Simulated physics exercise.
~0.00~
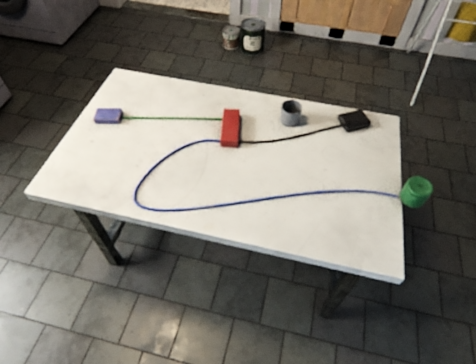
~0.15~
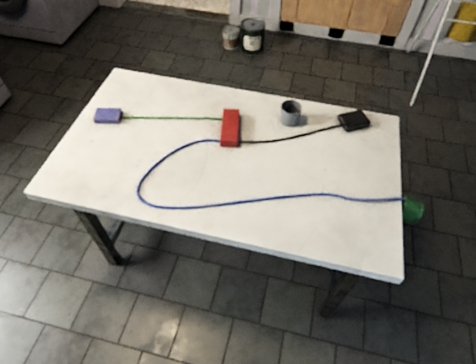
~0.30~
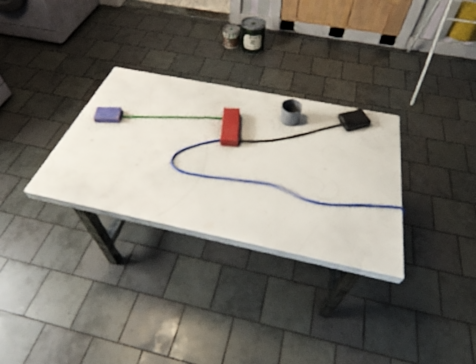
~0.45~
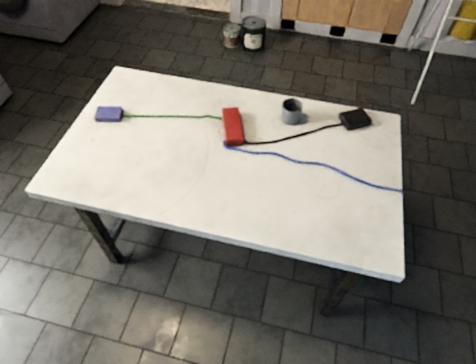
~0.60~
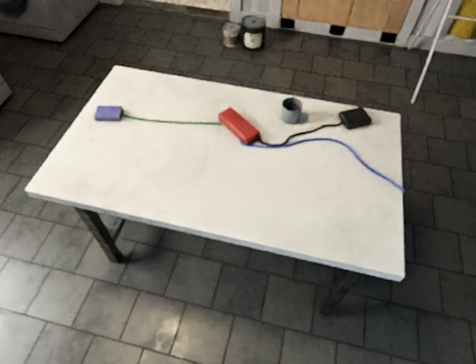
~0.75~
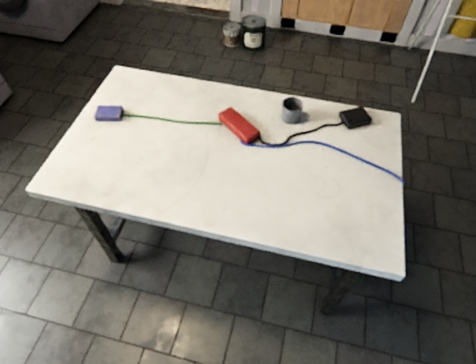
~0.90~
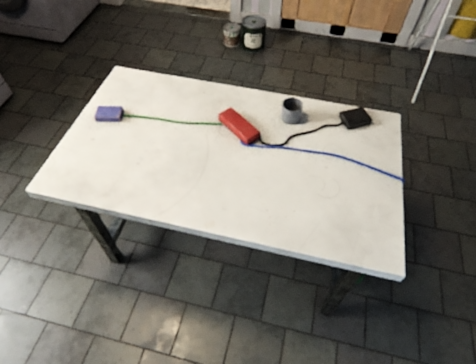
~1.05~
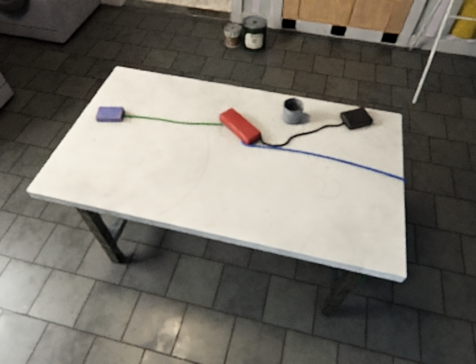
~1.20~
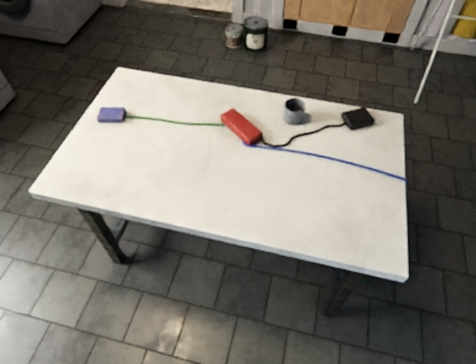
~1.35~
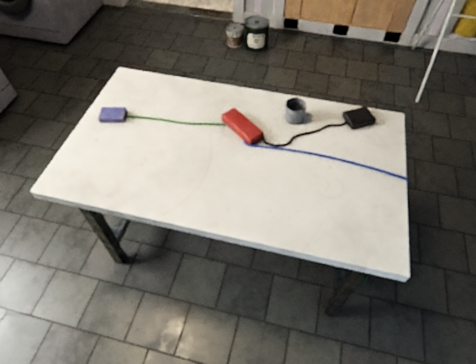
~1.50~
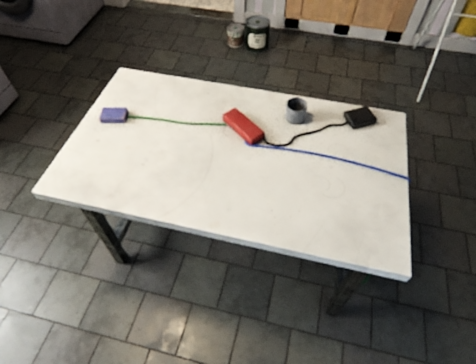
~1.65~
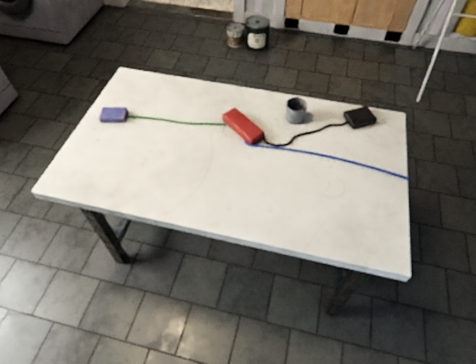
On a white table in a tiled room, a green speaker tipped off the right edge and dropped from sight, pulling its blue cable straighter and twisting the red power strip, which ended slanted while the cup, blue drive and black charger stayed put.
